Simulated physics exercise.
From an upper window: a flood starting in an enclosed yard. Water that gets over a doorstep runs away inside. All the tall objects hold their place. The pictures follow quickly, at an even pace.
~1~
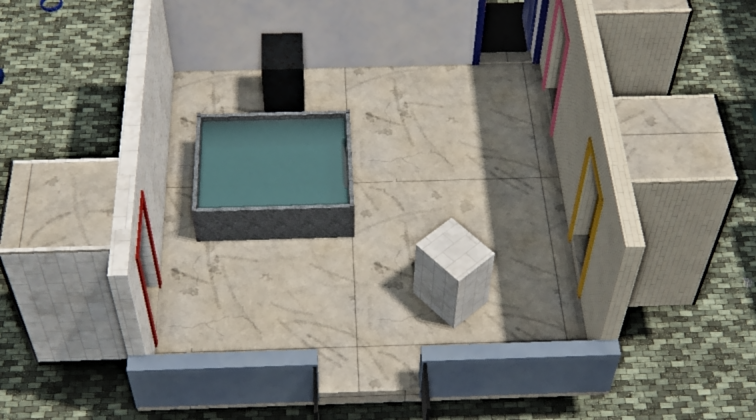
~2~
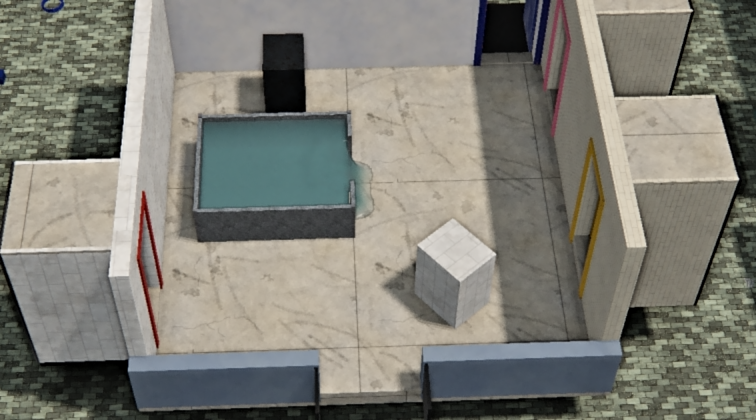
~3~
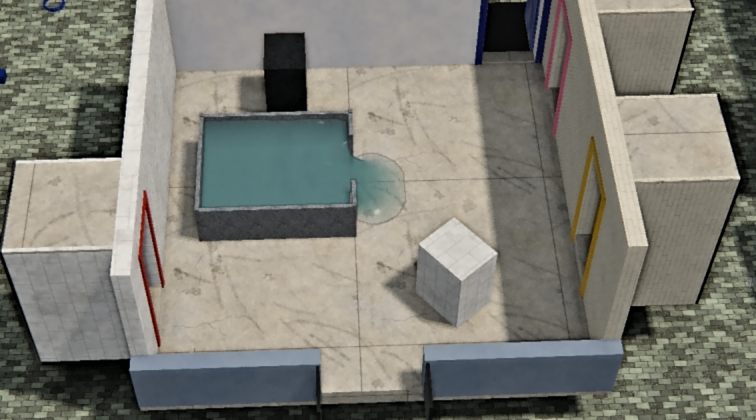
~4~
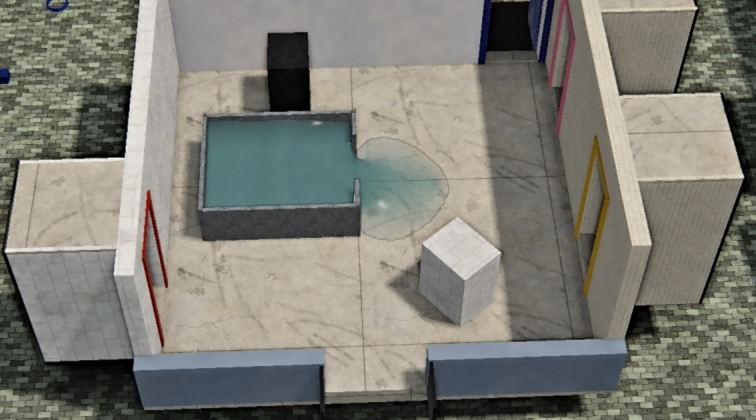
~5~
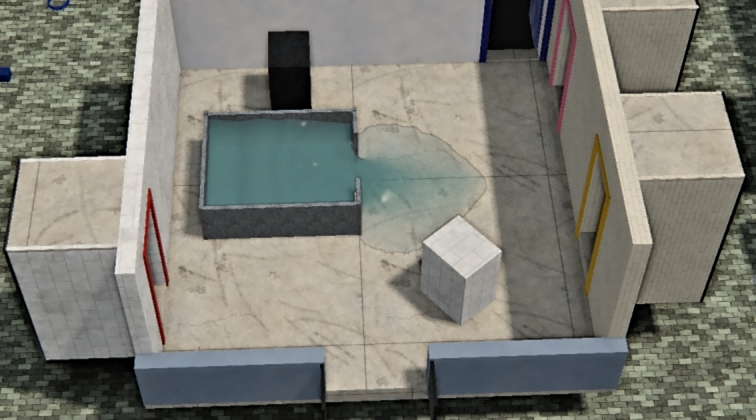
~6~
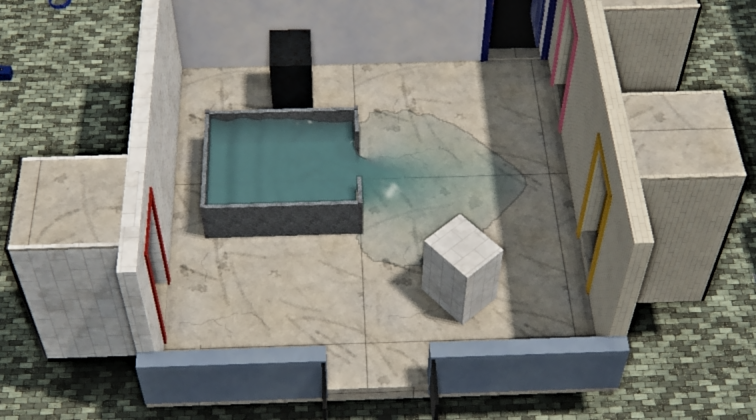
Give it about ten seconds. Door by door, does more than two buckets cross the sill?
The red door holds within the limit; the pink door floods; the blue door floods; the yellow door holds within the limit.
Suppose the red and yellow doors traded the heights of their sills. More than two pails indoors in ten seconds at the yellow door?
Then: The yellow door goes over.
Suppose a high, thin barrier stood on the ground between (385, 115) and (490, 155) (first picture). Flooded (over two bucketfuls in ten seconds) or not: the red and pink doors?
Then: Red door lets more in, pink door lets less in.
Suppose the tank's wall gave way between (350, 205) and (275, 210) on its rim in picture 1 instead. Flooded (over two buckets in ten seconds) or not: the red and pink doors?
In short: The red one lets more in; the pink one stays under.
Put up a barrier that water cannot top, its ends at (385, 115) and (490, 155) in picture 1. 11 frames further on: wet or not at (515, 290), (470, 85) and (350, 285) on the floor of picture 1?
One after the other: Wet, clear, not flooded.
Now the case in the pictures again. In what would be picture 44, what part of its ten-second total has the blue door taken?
I make it 70 per cent.
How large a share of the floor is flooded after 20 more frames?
Some 50 per cent.
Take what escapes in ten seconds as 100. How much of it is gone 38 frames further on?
Near 65 in a hundred.
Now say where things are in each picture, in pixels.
The first picture shows still water in the open tank at (274, 163).
In the second picture, the front is at (363, 214), out from the gap at (349, 180).
In the third picture, water pours out at (351, 180) and has run to (396, 170).
In the fourth picture, the front is at (444, 192), out from the gap at (354, 179).
In the fifth picture, the front is at (480, 189), out from the gap at (355, 177).
In the sixth picture, water pours out at (356, 176) and has run to (519, 187).
A moment on, water covers 35 % of the floor; the red door not reached, the pink door wet at the sill, nothing in, the blue door not reached, the yellow door not reached.
Next, water covers 45 % of the floor; the red door not reached, the pink door over two buckets in, the blue door under two buckets in, the yellow door wet at the sill, nothing in.
Then, water covers 50 % of the floor; the red door not reached, the pink door over two buckets in, the blue door far over two buckets in, the yellow door wet at the sill, nothing in.
Later, water covers 80 % of the floor; the red door wet at the sill, nothing in, the pink door far over two buckets in, the blue door far over two buckets in, the yellow door wet at the sill, nothing in.
In the end, water covers 95 % of the floor; the red door under two buckets in, the pink door far over two buckets in, the blue door far over two buckets in, the yellow door wet at the sill, nothing in.
